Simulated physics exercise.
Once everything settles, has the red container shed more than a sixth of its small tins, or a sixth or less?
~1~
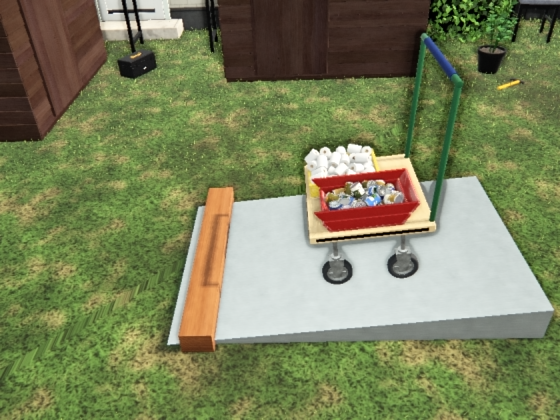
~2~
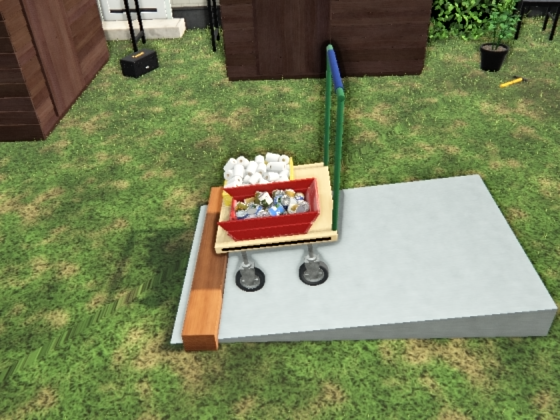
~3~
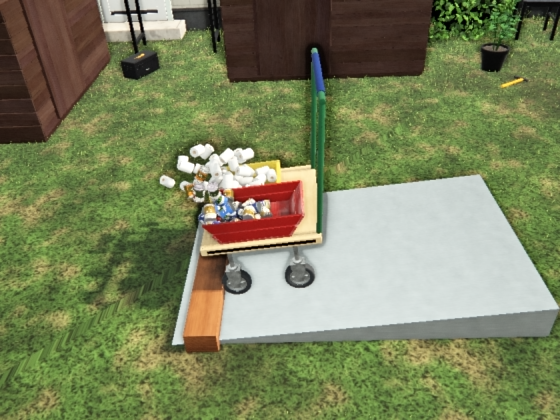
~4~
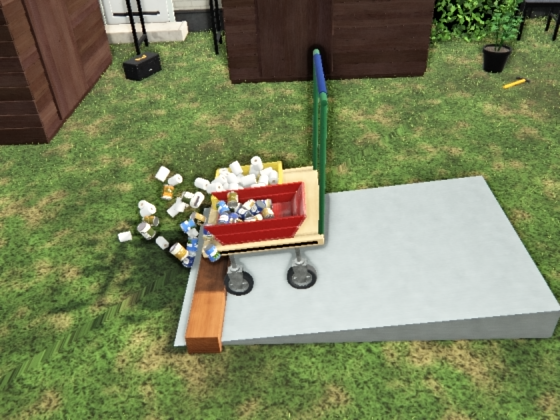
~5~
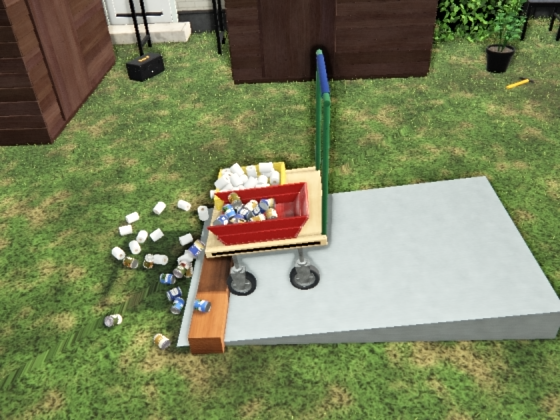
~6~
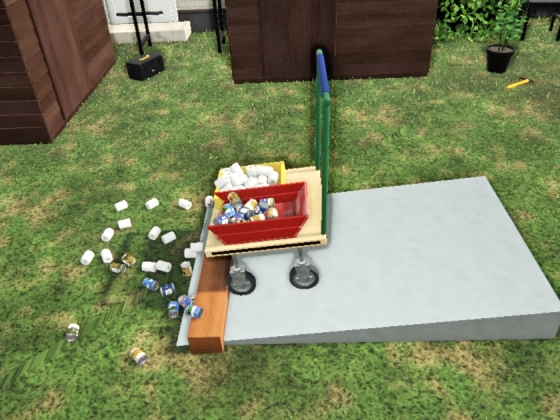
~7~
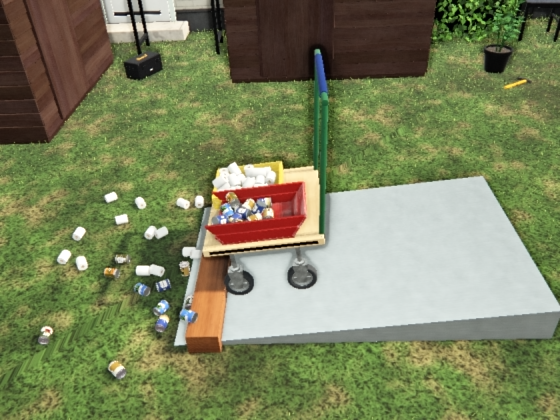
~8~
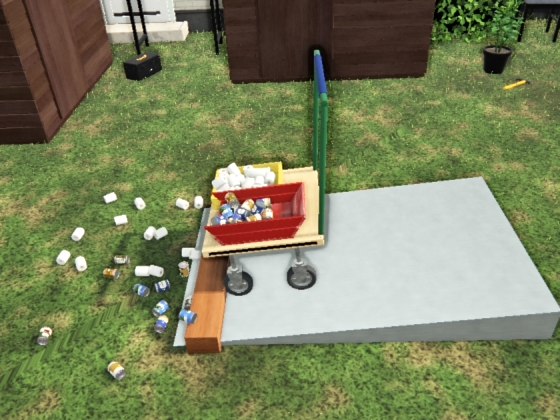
It sheds more than a sixth of them. A good number of its tins end up on the ground to the left around the kerb, while the rest stay in the container.
